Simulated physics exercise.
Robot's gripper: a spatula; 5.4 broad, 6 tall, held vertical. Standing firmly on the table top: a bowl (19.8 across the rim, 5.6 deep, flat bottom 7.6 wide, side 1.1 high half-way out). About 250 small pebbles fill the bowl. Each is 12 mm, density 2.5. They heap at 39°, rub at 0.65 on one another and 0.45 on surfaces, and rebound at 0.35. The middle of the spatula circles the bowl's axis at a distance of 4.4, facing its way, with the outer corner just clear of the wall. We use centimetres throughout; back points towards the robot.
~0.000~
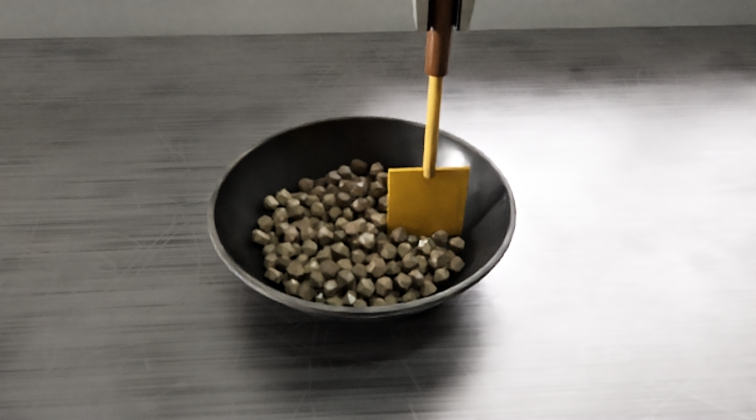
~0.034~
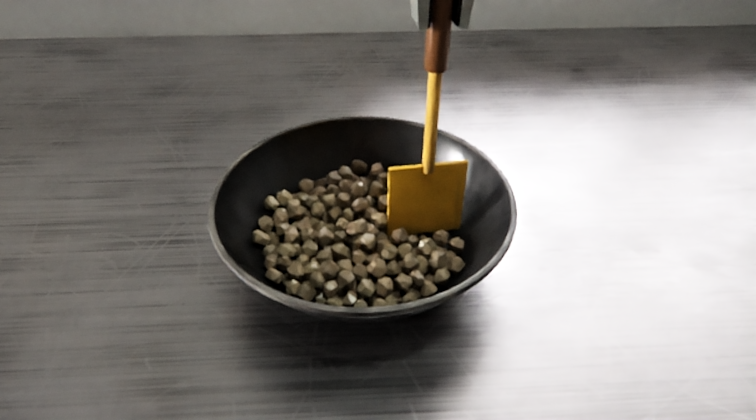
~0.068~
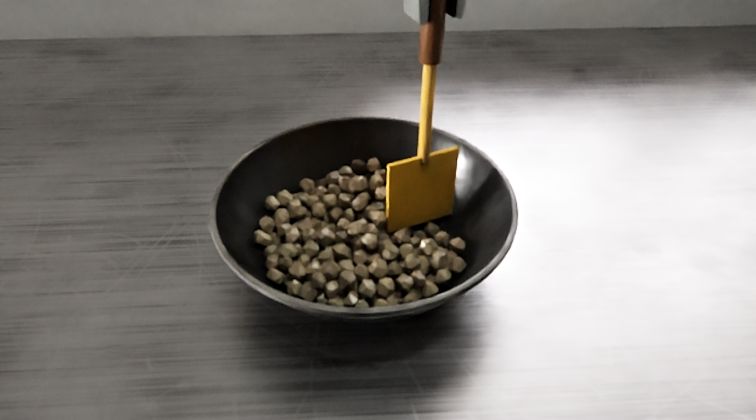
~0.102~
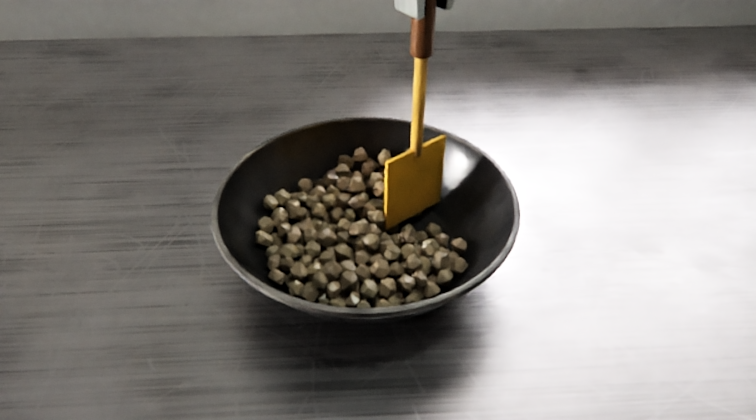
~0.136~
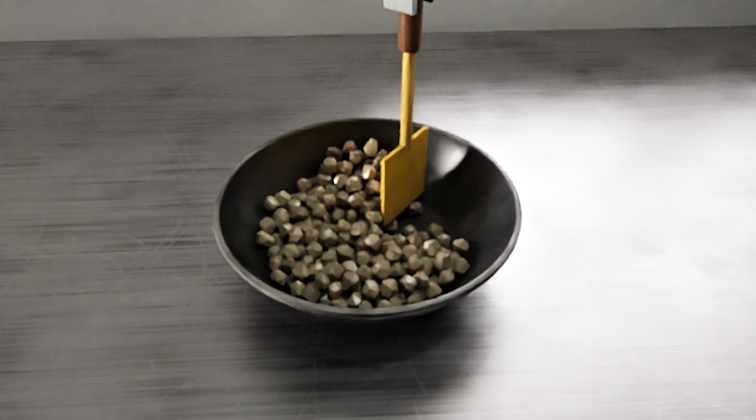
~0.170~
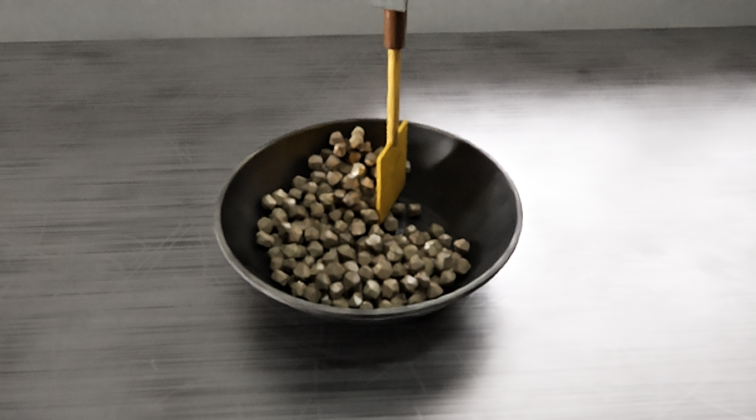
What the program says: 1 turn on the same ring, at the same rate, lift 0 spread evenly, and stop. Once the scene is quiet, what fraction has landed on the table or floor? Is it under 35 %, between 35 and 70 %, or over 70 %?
Under 35 %.
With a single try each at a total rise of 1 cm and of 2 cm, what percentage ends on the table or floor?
Close to 10 and 5 percent, in that order.
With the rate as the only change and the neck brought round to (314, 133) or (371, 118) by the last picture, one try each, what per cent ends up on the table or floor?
About 35 % for one try and about 15 % for the other, in order.
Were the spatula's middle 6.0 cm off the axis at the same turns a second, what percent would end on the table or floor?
Near 0 %.
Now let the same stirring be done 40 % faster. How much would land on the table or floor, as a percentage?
Then roughly 15 per cent.
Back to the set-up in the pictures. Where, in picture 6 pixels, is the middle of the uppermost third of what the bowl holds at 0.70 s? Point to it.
Near pixel (457, 248).
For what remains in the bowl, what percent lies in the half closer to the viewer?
Roughly 25 per cent.
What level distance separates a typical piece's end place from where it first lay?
About 8 centimetres.
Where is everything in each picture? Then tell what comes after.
Spatula neck at (431, 150), 0° round; upper third of the load around (346, 228), from x 260 to 455, top at y 165; 250 in the bowl, in the first picture.
Spatula neck at (430, 146), 6° round; upper third of the load around (346, 228), from x 260 to 455, top at y 165, in the second picture.
Spatula neck at (425, 137), 21° round; upper third of the load around (348, 226), from x 265 to 460, top at y 165, in the third picture.
Spatula neck at (417, 130), 35° round; upper third of the load around (357, 215), from x 265 to 460, top at y 155, in the fourth picture.
Spatula neck at (407, 124), 50° round; upper third of the load around (354, 204), from x 265 to 460, top at y 145, in the fifth picture.
Spatula neck at (393, 120), 65° round; upper third of the load around (347, 200), from x 265 to 460, top at y 135; 250 in the bowl, in the sixth picture.
By 0.44 s, 179° round, highest piece 7 above the table; 248 in the bowl, 2 in flight or on the tool.
By 0.70 s, 294° round, highest piece 7 above the table; 231 in the bowl, 18 on the table or floor, 1 in flight or on the tool.
By 1.03 s, 0° round, highest piece 7 above the table; 223 in the bowl, 27 on the table or floor.
By 1.73 s, 0° round, highest piece 7 above the table; 223 in the bowl, 27 on the table or floor.
Final count, 223 in the bowl, 27 on the table or floor. That is 11 % on the table or floor.
